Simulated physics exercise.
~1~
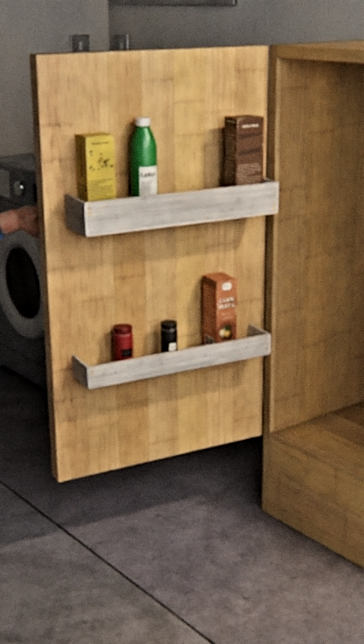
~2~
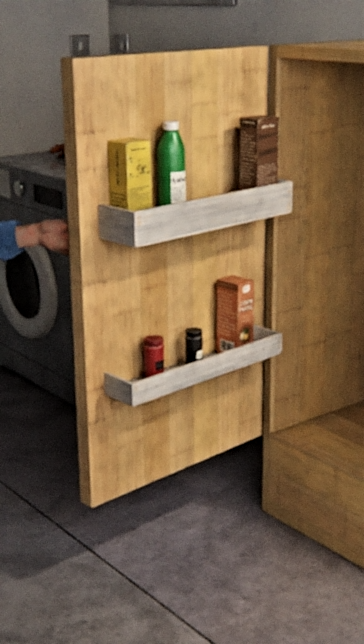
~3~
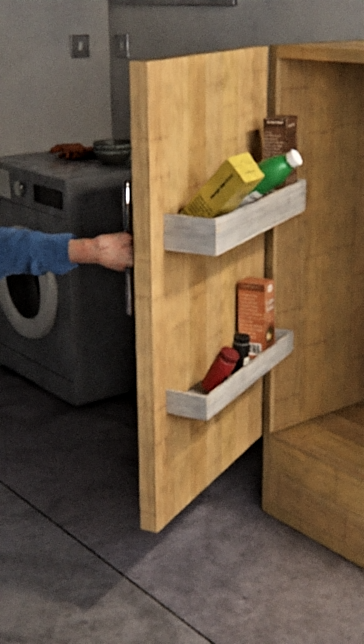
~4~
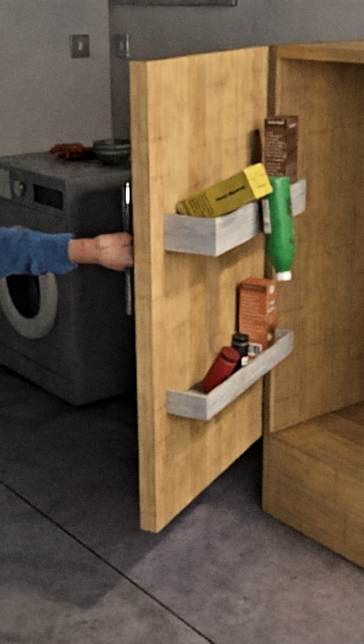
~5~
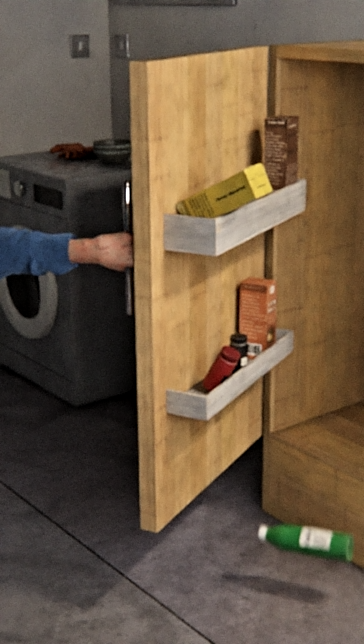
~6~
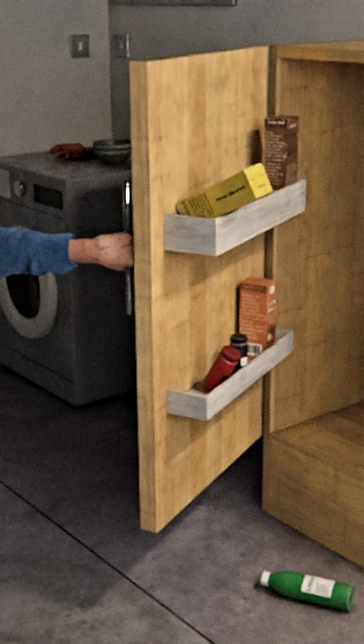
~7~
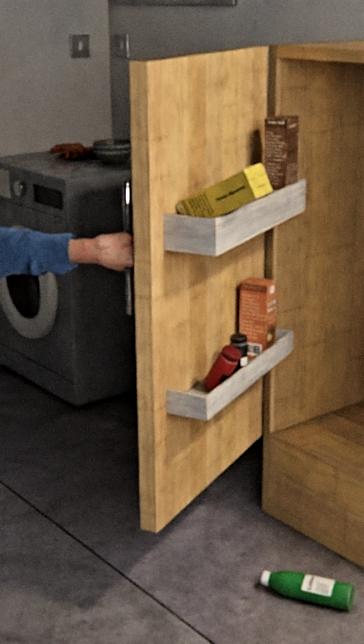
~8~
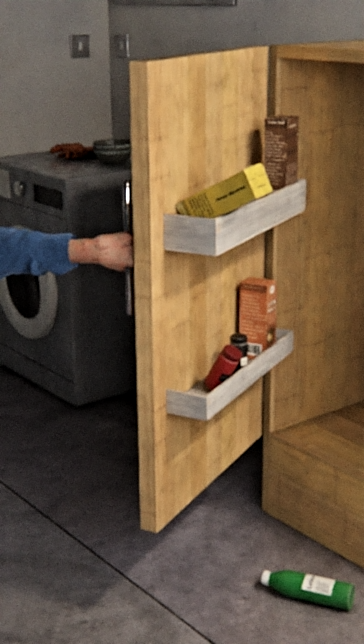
A wooden cupboard door with two pale racks on its inside swings toward the right in a grey-floored room, seen from in front, with a washing machine behind at left. The upper rack holds a yellow carton, a green bottle and a brown carton; the lower holds red and black containers and an orange carton. A blue-sleeved arm grips the door's edge as it stops, still open. The yellow carton, green bottle and red container tip rightward. The bottle topples over the rail, drops upside down and lands on the floor. It ends lying there, the yellow carton toppled and the red container leaning in their racks, the others upright.
